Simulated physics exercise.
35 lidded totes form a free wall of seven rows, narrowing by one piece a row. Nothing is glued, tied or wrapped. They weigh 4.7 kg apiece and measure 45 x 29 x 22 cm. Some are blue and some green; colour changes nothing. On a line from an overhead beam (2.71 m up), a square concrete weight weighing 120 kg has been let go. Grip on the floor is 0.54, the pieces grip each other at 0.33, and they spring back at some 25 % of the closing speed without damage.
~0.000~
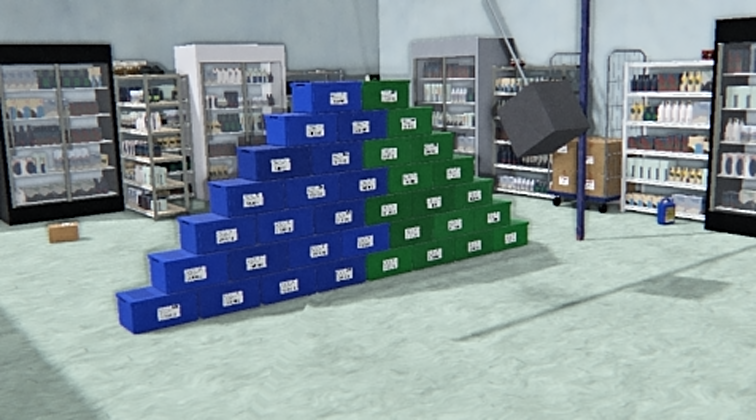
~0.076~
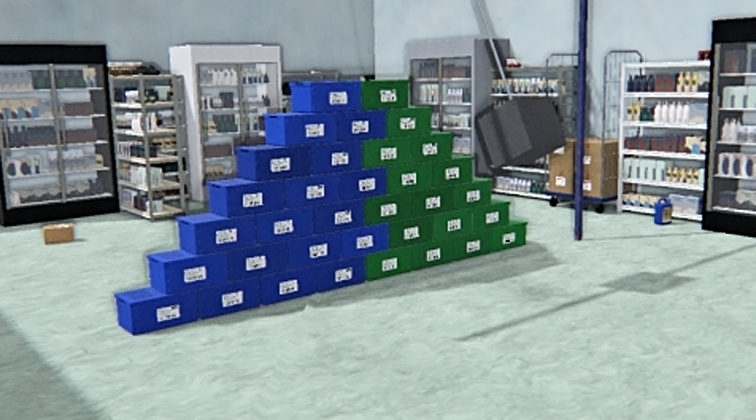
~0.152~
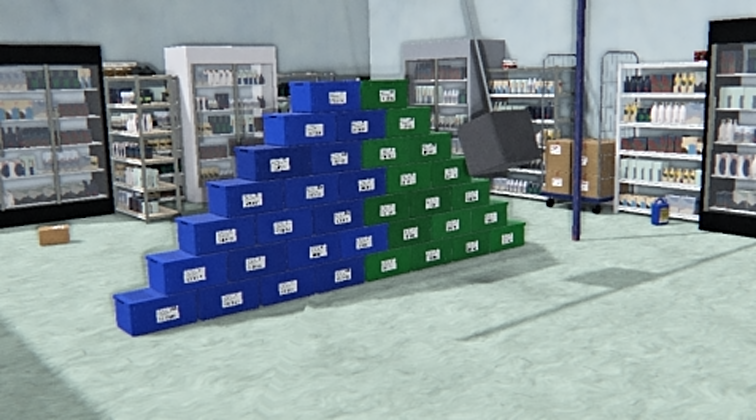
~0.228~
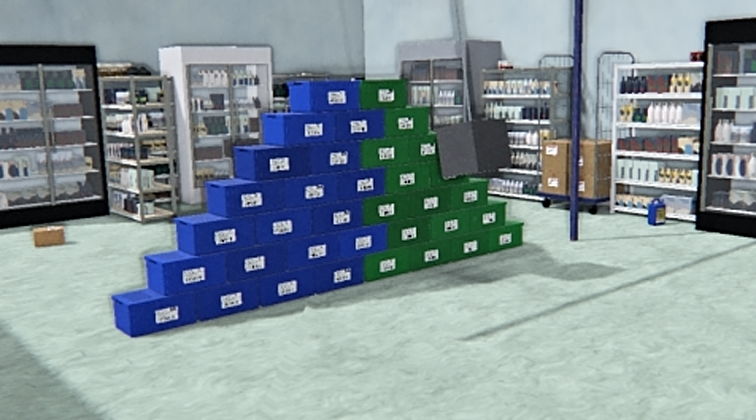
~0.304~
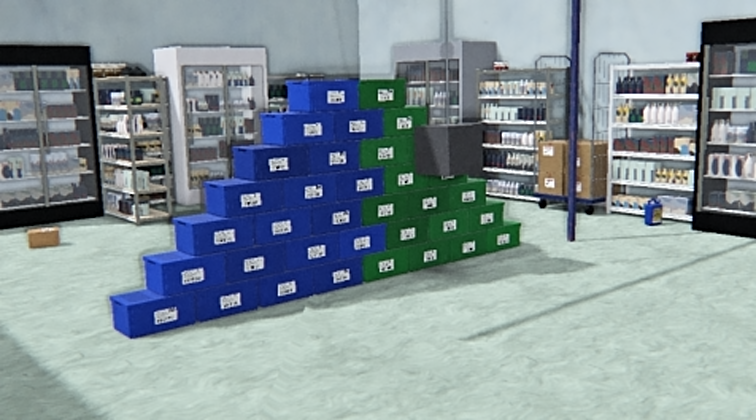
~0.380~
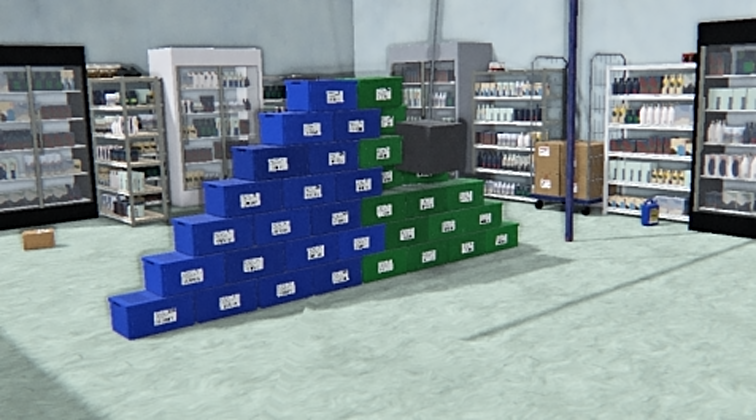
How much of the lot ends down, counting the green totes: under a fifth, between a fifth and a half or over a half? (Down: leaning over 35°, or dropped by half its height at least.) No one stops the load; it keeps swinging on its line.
Ending down: Between a fifth and a half.
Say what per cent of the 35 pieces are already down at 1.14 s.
By then 15 per cent.
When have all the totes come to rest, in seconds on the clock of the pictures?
Around 3.0 s.
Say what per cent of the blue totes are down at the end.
By colour: Blue 0 per cent.
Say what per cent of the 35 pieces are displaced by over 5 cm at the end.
15 per cent.
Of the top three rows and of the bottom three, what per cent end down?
Top 30, bottom 0 per cent.
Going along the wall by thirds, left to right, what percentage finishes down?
In per cent: Left 0, middle 20, right 20.
Around 0.48 s, line 15° past plumb; none of the 16 green totes down (0 of 35 in all colours); top green tote displaced 32 mm.
Around 0.72 s, line 32° past plumb; 4 of the 16 green totes down (4 of 35 in all colours); top green tote tipped 10°.
Around 1.14 s, line 38° past plumb; 5 of the 16 green totes down (5 of 35 in all colours); top green tote tipped 72°, 8 cm lower.
Around 2.02 s, line 27° before plumb; 5 of the 16 green totes down (5 of 35 in all colours); top green tote upside down.
Finally (3.1 s), line 5° past plumb; 5 of the 16 green totes down (5 of 35 in all colours); top green tote on its side; top blue tote unmoved. That is 31 per cent. Seen by the last camera, middles, top green tote near (619, 317), top blue tote near (321, 96).
